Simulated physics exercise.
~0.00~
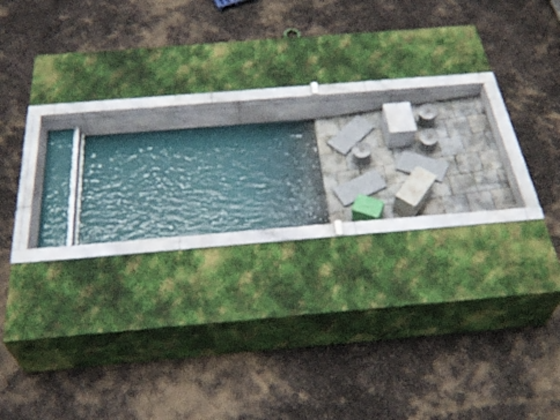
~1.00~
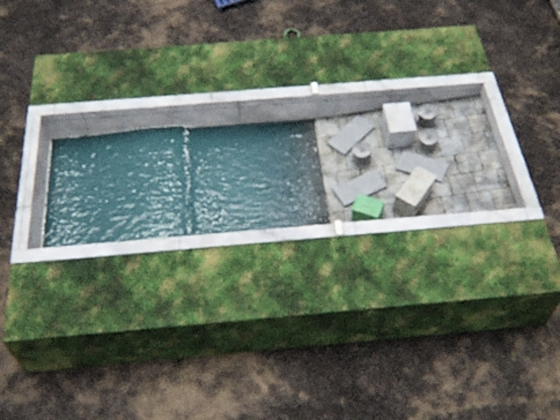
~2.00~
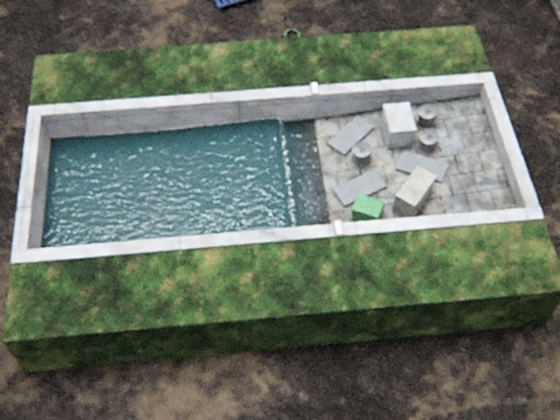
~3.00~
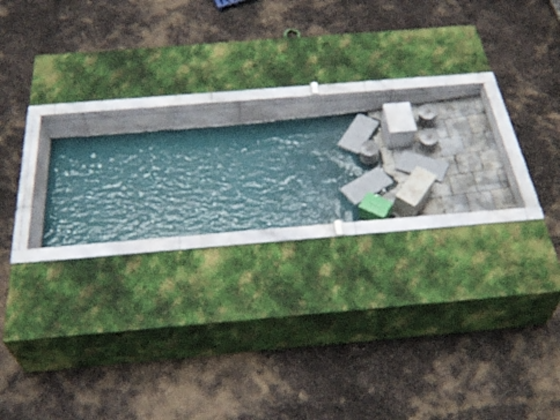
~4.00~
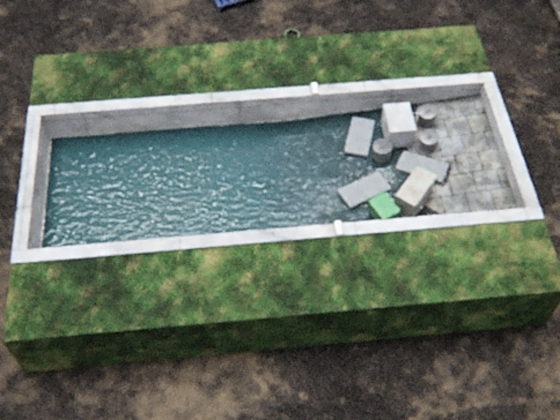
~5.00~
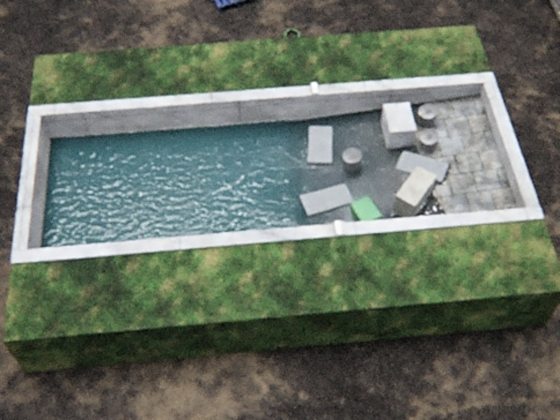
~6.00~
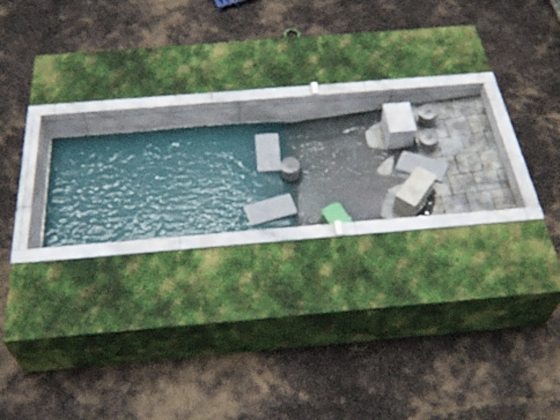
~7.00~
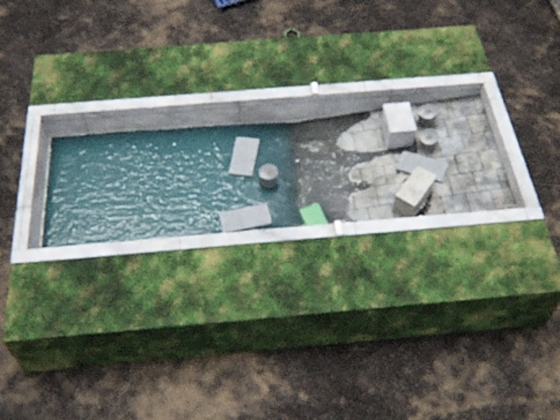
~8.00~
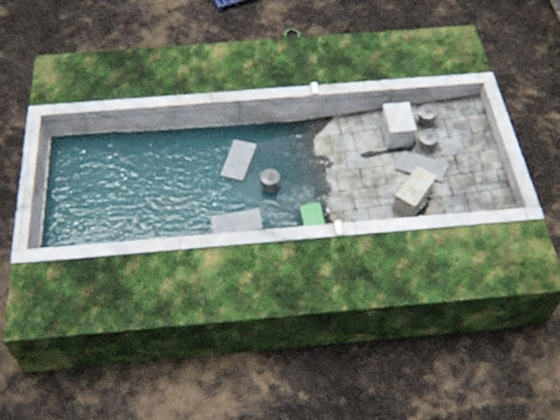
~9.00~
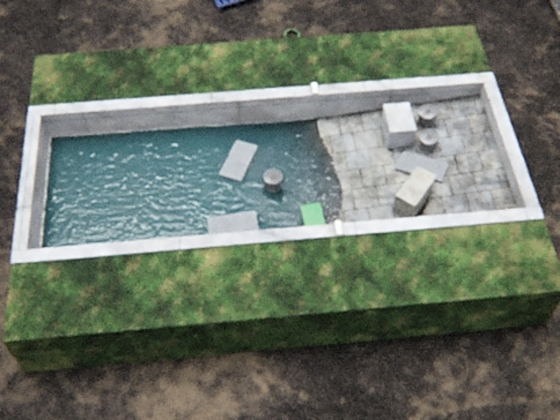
Water held behind a board at the left end of a long pool surged right, spread up the paved slope among the grey blocks and tubs, then drained back, leaving two slabs, a tub and the green block sitting in the water.
